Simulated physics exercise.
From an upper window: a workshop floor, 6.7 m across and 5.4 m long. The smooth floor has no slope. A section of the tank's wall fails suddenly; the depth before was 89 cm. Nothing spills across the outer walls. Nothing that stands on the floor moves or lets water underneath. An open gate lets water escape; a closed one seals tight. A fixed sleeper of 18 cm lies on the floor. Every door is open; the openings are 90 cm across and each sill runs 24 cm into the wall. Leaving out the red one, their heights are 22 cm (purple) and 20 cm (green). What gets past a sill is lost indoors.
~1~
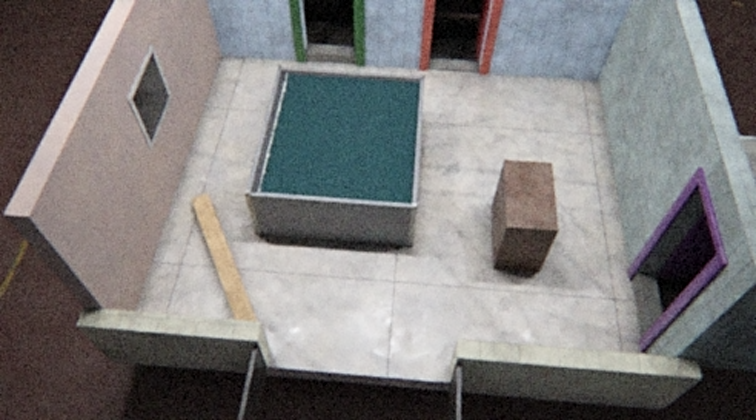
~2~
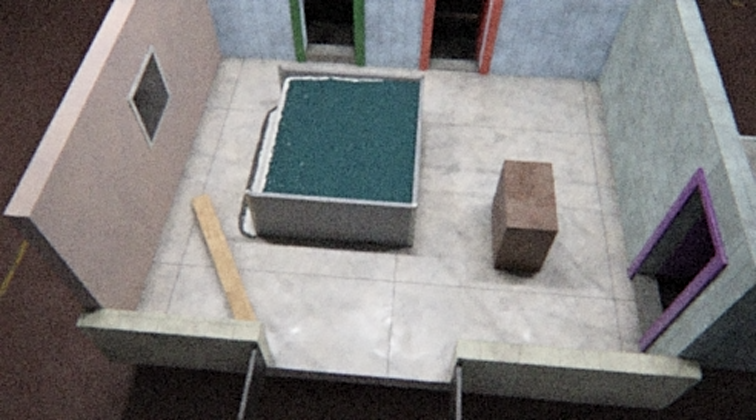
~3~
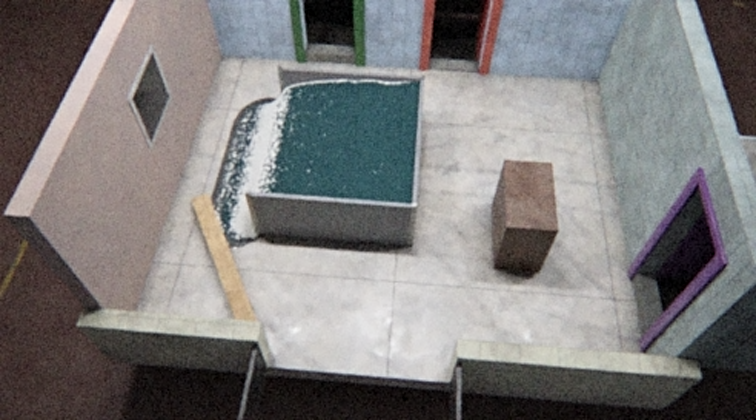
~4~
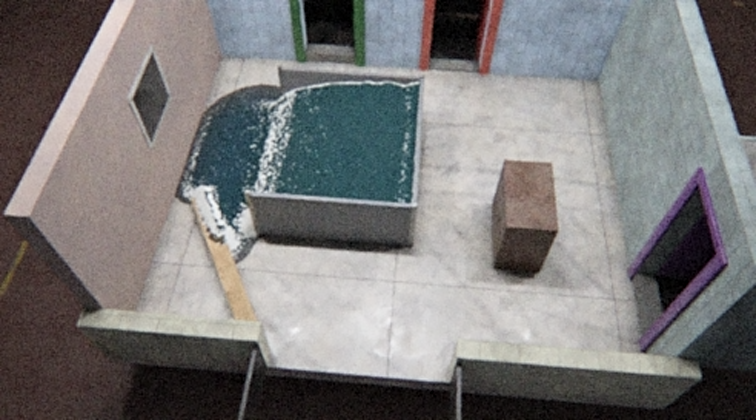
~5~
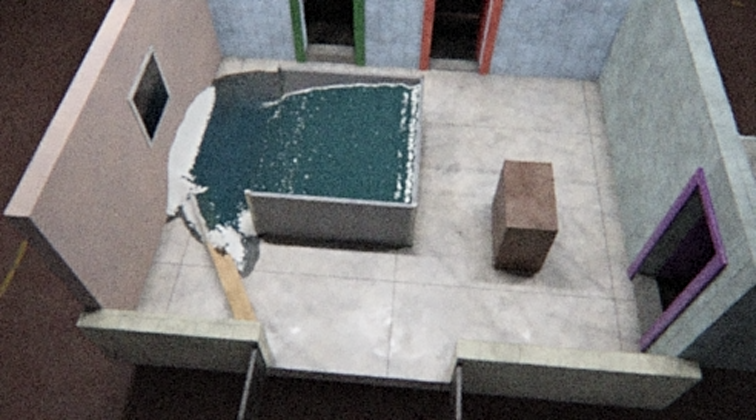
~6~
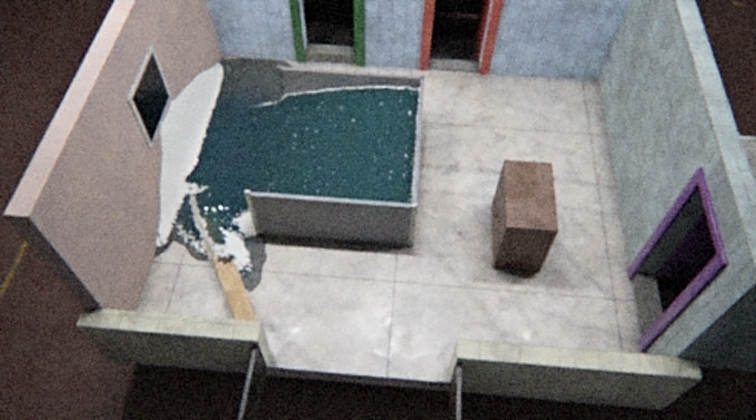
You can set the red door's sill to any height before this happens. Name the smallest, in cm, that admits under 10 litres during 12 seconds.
Close to 11.5 cm is just enough.
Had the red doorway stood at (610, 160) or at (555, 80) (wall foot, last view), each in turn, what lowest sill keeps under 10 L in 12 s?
Roughly 19 and 23 cm.
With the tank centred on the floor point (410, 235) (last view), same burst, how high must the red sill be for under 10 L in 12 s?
Then roughly 9.5 cm.
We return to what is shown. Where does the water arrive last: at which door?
It is the purple one.
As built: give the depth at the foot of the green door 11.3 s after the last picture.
About 8.5 cm.
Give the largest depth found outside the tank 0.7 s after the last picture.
About 75 cm.
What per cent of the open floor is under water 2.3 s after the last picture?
Near 65 per cent is wet.
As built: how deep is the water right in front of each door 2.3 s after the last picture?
Depths in cm: Purple 0, red 6, green 24.
Then, 0.7 s after the last picture water covers 25 % of the floor, deepest (75 cm) near (220, 62); it has not reached the red door.
Then, 2.3 s after the last picture water covers 65 % of the floor, deepest (44 cm) near (237, 345); 6 cm at the red door, 0 litres in over its 5 cm sill.
Then, 11.3 s after the last picture water covers 95 % of the floor, deepest (16 cm) near (573, 132); 12 cm at the red door, 80 litres in over its 5 cm sill.
At the red door as built, the water peaked near 13 cm, 9.7 s after the last picture.
With a sill of 10 cm, 18 litres would have come in within the 12 s; with 13.5 cm, 4 litres. So under 10 litres takes about 11.5 cm.
